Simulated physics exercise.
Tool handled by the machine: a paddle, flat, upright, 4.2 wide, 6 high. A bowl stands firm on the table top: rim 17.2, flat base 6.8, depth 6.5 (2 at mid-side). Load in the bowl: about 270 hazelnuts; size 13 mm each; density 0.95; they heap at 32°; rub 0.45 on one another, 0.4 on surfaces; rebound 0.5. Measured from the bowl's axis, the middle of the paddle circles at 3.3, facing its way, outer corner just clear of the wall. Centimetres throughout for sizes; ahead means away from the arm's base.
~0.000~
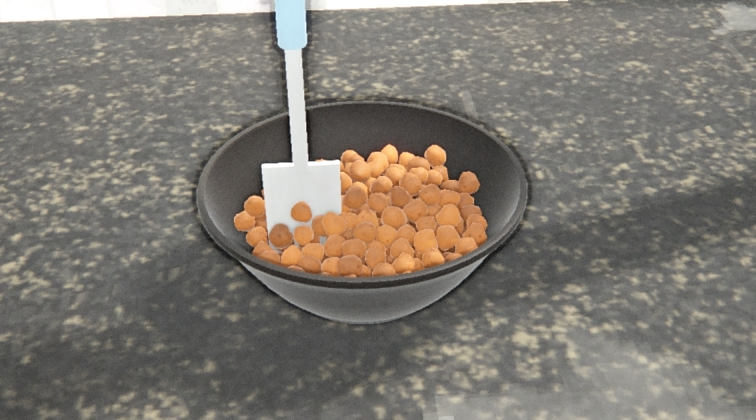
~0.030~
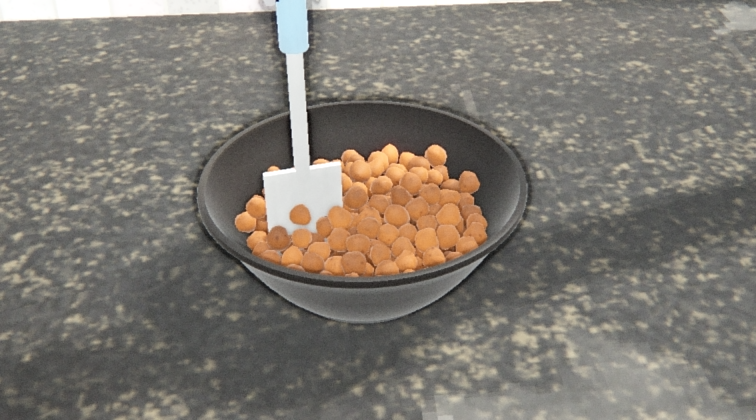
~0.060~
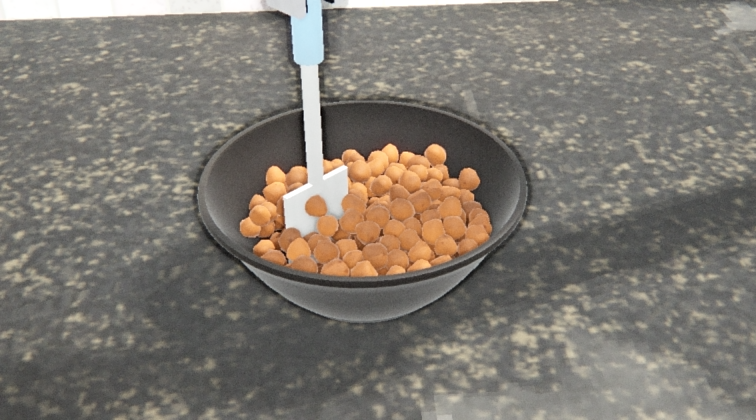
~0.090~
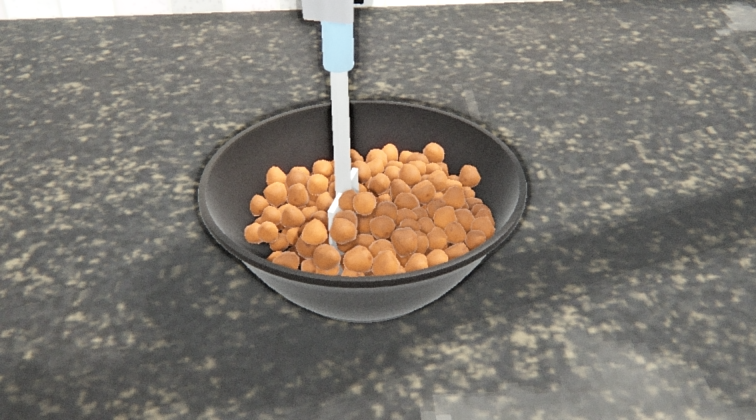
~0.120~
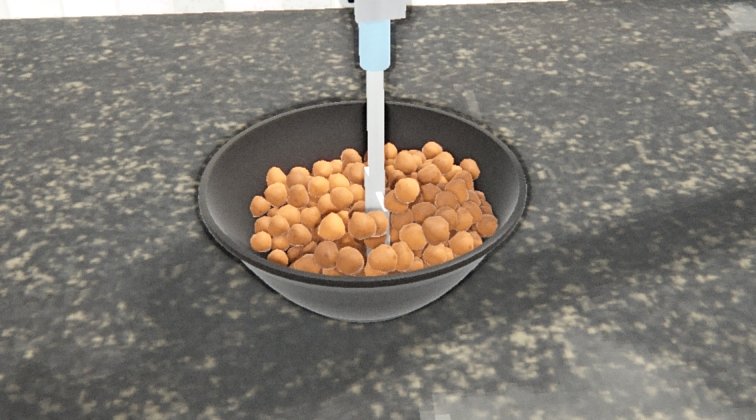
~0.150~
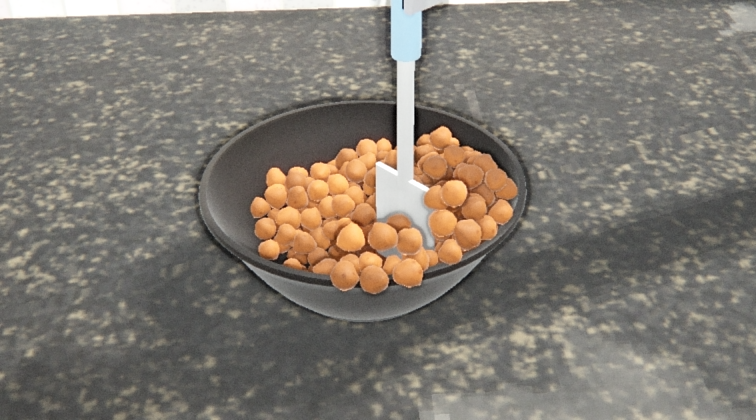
A machine arm sweeps a white paddle rightward through a black bowl, pushing brown nuts into a heap.
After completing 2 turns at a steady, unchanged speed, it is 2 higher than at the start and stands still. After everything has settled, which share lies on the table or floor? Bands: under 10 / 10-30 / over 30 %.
Over 30 %.
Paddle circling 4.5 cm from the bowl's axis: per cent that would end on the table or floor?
Then some 35 percent.
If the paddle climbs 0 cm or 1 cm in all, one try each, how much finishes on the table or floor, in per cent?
Try one: Around 50 %; try two: Around 50 %.
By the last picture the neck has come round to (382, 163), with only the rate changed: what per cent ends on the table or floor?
Roughly 30 percent of it.
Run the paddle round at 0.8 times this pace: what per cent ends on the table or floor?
Estimated share: Near 30 per cent.
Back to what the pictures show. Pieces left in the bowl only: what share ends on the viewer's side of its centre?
About 50 per cent.
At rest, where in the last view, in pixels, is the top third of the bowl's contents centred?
Roughly at pixel (355, 214).
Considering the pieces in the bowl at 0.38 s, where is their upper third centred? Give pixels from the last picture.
I'd put its middle near (267, 198).
After 0.38 s, 359° round, highest piece 9 above the table; 192 in the bowl, 47 on the table or floor, 30 in flight or on the tool.
After 0.60 s, 226° round, highest piece 8 above the table; 169 in the bowl, 97 on the table or floor, 3 in flight or on the tool.
After 0.91 s, 0° round, highest piece 5 above the table; 166 in the bowl, 102 on the table or floor, 1 in flight or on the tool.
After 1.61 s, 0° round, highest piece 5 above the table; 166 in the bowl, 103 on the table or floor.
In the end, 166 in the bowl, 103 on the table or floor. That is 38 % on the table or floor.
